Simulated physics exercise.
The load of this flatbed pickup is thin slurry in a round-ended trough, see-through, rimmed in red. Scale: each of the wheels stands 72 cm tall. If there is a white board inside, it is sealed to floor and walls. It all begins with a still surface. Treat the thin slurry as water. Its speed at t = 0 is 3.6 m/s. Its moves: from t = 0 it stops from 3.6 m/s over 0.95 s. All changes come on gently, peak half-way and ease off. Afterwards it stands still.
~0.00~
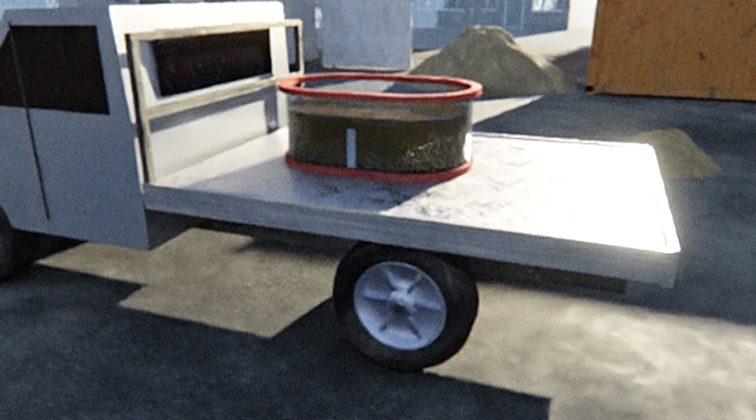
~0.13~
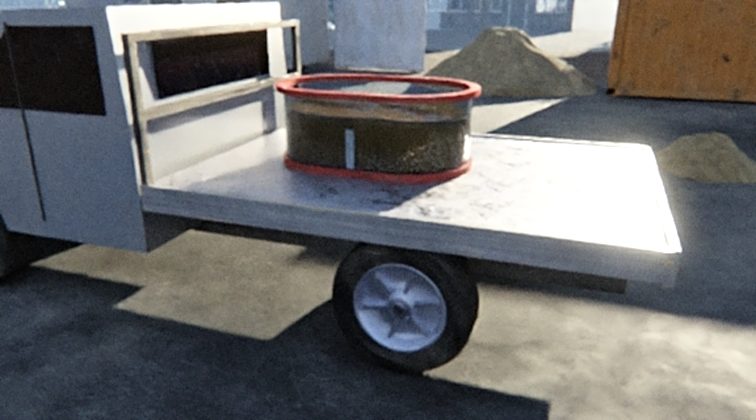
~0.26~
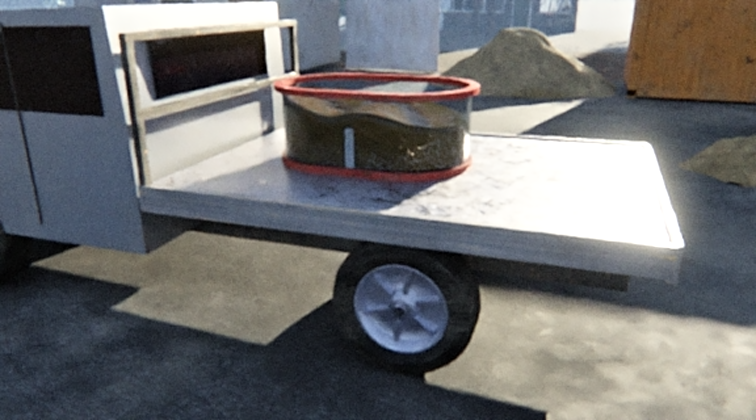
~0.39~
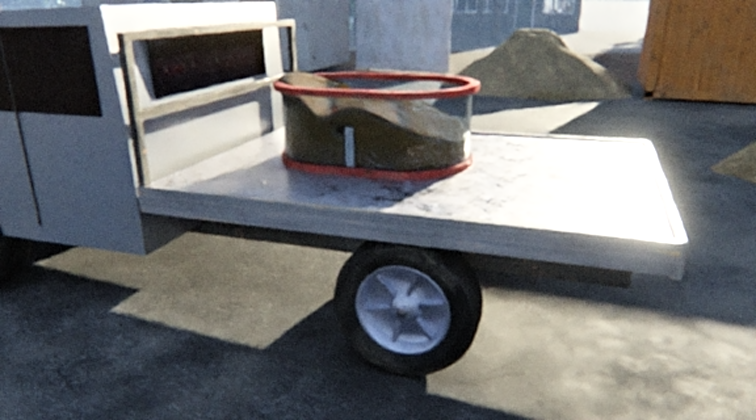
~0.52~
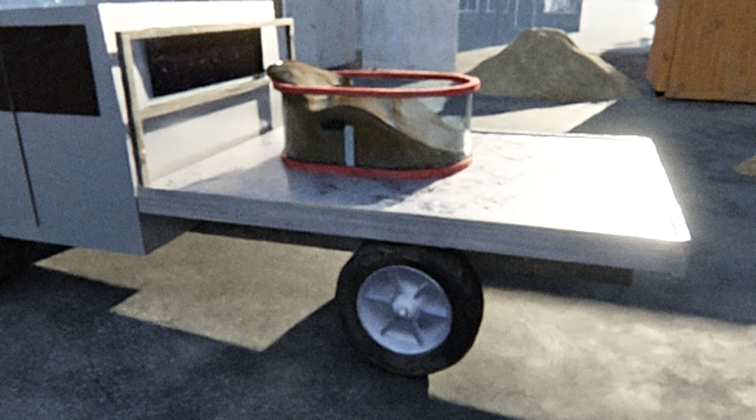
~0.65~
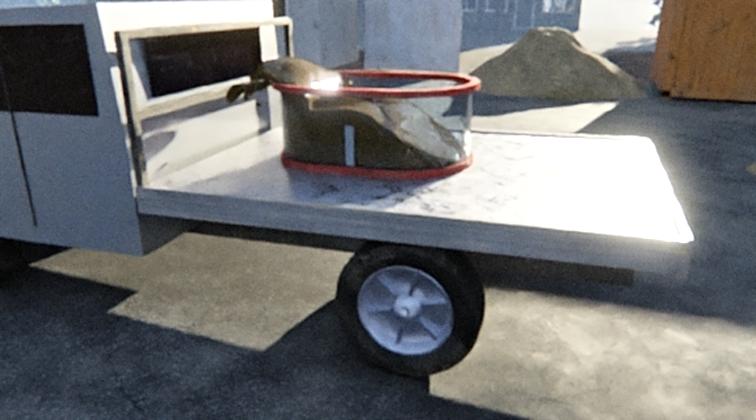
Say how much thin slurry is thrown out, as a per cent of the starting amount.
About 11 per cent.
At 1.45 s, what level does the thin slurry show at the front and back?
Front 26 cm, back 26 cm.
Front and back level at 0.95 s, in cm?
About 48 cm in front and 6 cm behind.
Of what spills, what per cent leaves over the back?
About 0 per cent.
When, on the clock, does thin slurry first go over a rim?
At about 0.8 s.
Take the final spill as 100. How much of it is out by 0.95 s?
Some 60 per cent by then.
By 0.95 s the surface is 47 cm up at the front and 6 cm at the back; 7 per cent is out, over the front.
By 1.45 s the surface is 26 cm up at the front and 27 cm at the back; 11 per cent is out, over the front.
By 1.95 s the surface is 27 cm up at the front and 23 cm at the back; 11 per cent is out, over the front.
By 3.93 s 11 per cent is out, over the front, 21 of 187 litres.
